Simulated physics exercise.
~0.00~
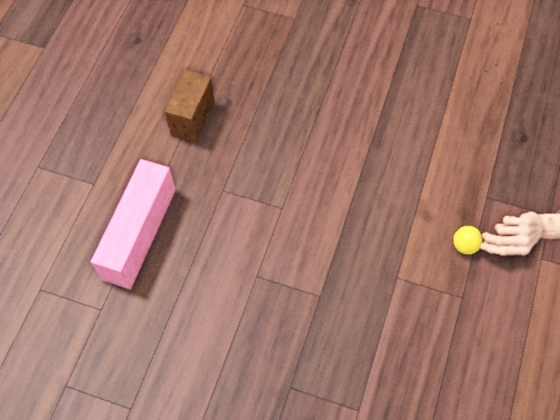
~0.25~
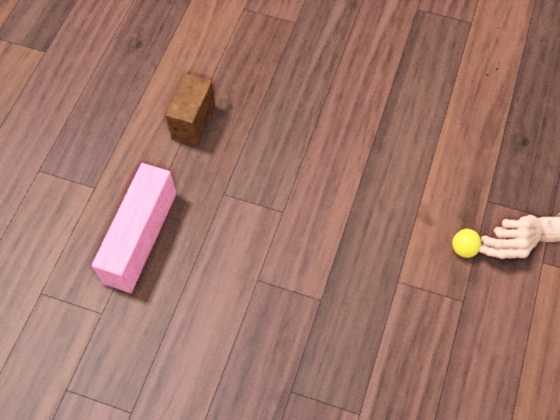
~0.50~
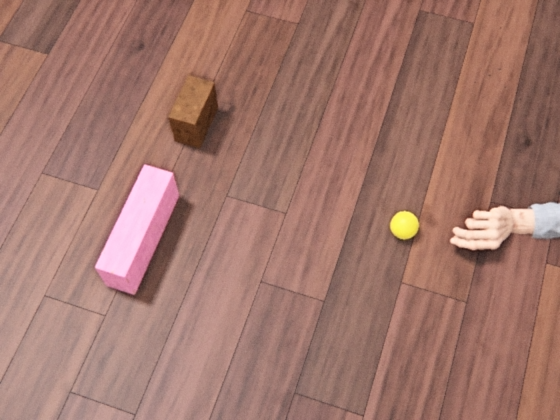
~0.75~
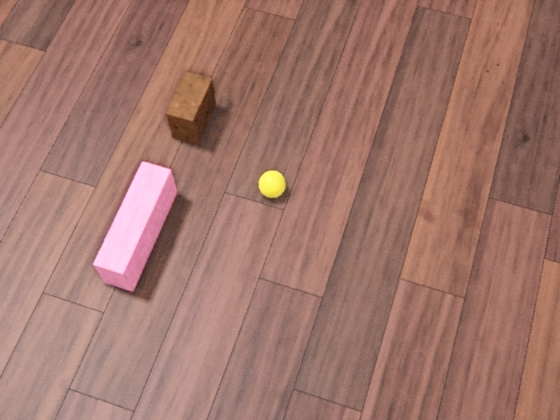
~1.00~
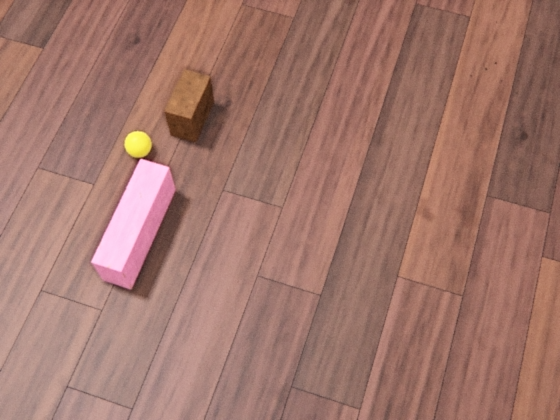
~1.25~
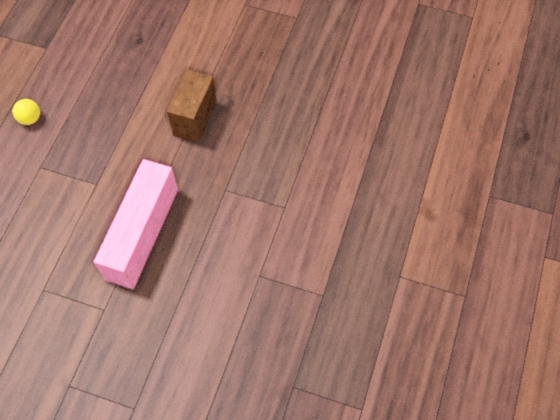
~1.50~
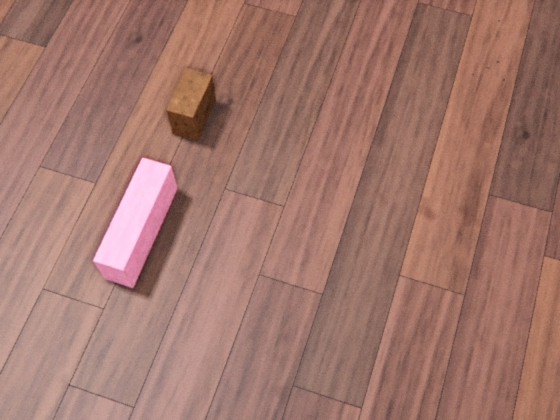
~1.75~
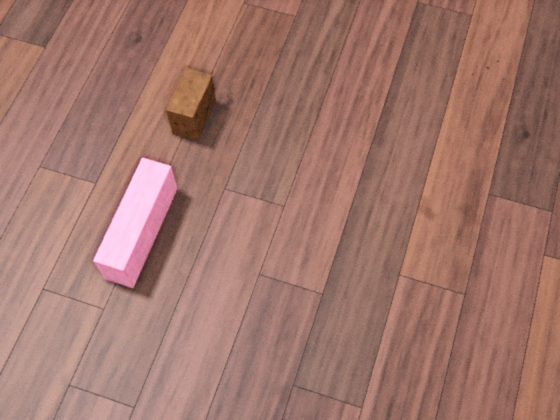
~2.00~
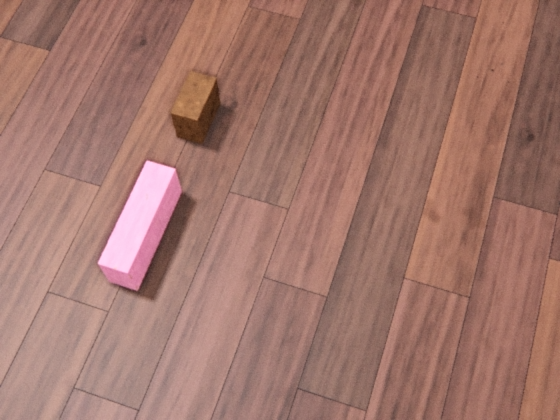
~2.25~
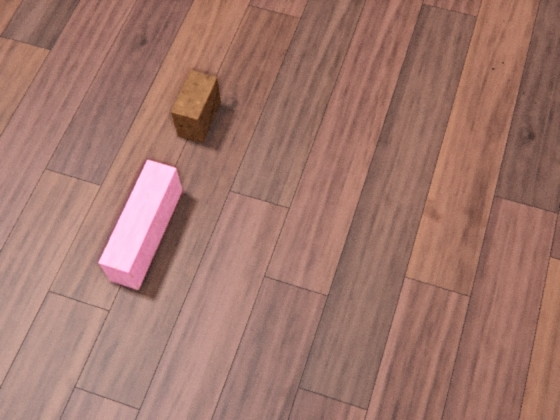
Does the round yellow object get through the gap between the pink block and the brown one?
Yes, it rolls through the gap between the two blocks and carries on out of view to the left.
On wooden floorboards, a hand rolls a yellow object left between two blocks, out of sight.
